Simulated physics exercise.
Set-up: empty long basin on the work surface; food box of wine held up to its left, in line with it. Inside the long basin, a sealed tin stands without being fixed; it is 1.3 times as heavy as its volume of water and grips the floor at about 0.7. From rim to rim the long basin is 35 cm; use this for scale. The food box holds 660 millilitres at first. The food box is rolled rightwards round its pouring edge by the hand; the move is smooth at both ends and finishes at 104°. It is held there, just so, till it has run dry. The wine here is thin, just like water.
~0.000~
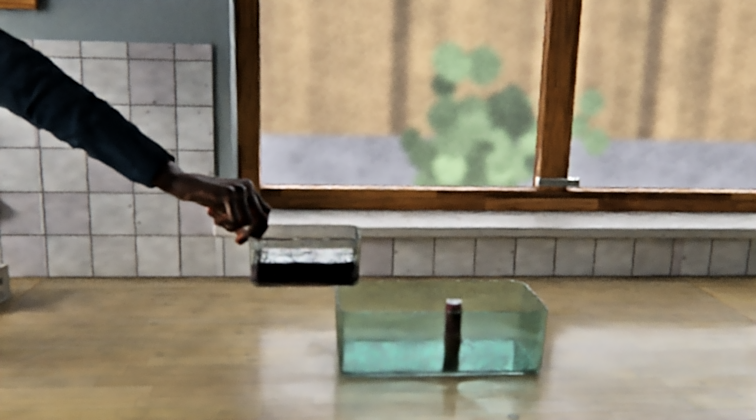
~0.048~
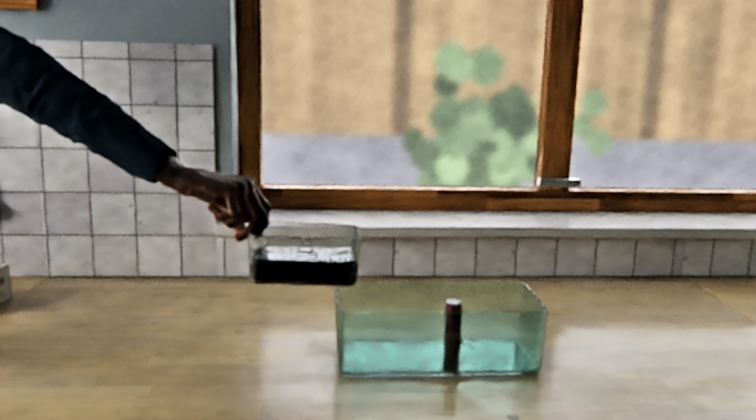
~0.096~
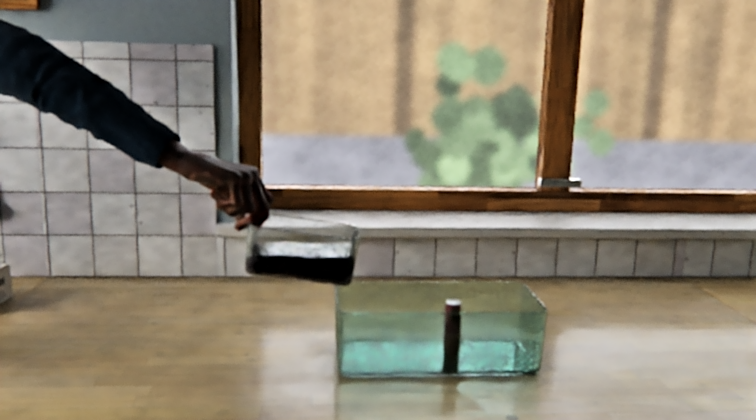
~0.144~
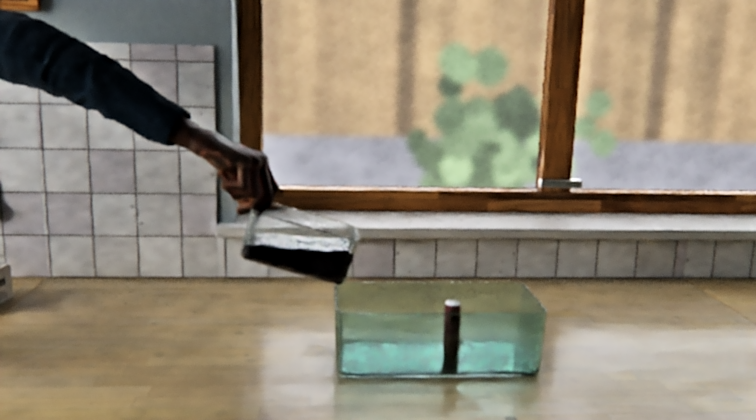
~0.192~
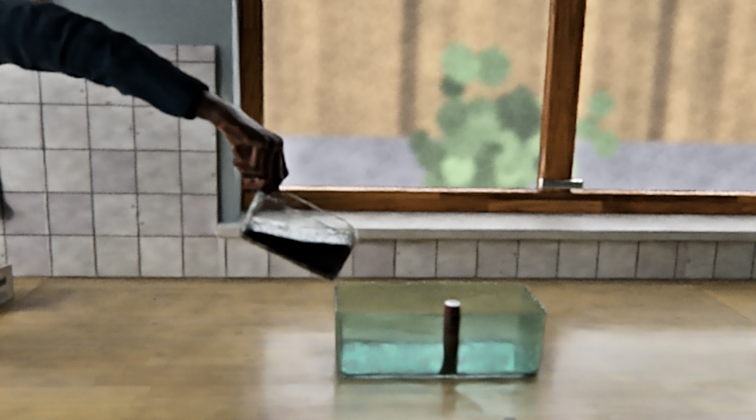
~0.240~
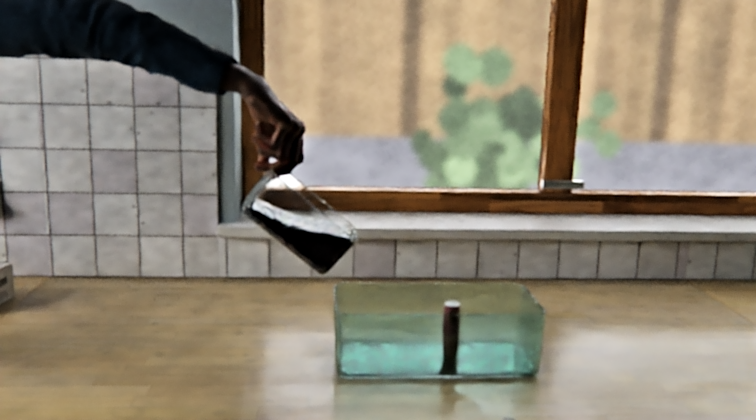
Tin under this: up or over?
You'll see it capsize.
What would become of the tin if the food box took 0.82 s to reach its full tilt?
Outcome - the tin remains standing.
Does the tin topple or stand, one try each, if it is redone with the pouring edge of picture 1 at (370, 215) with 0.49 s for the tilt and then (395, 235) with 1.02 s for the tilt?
The tin overturns the first time and stays vertical the second time.
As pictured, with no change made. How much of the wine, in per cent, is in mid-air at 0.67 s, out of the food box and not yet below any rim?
Around 12 percent of the liquid.
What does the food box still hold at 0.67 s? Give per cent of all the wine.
I reckon near 4 per cent still sits there.
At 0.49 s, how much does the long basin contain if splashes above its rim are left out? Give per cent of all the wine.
Fraction in basin: Approx. 5%.
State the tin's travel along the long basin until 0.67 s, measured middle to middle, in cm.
Its middle sits about 1 cm from the start.
Then, 0.49 s in, the tilt is 99° and 35 per cent is still to pour; the tin stands where it began.
Then, 0.67 s in, the tilt is 104° and 4 per cent is still to pour; the tin stands 1 cm from where it began.
Then, 0.86 s in, the tilt is 104° and 0 per cent is still to pour; the tin leans 34°.
Then, 1.07 s in, the tilt is 104° and 0 per cent is still to pour; the tin lies on its side.
Finally, the tin lies on its side.
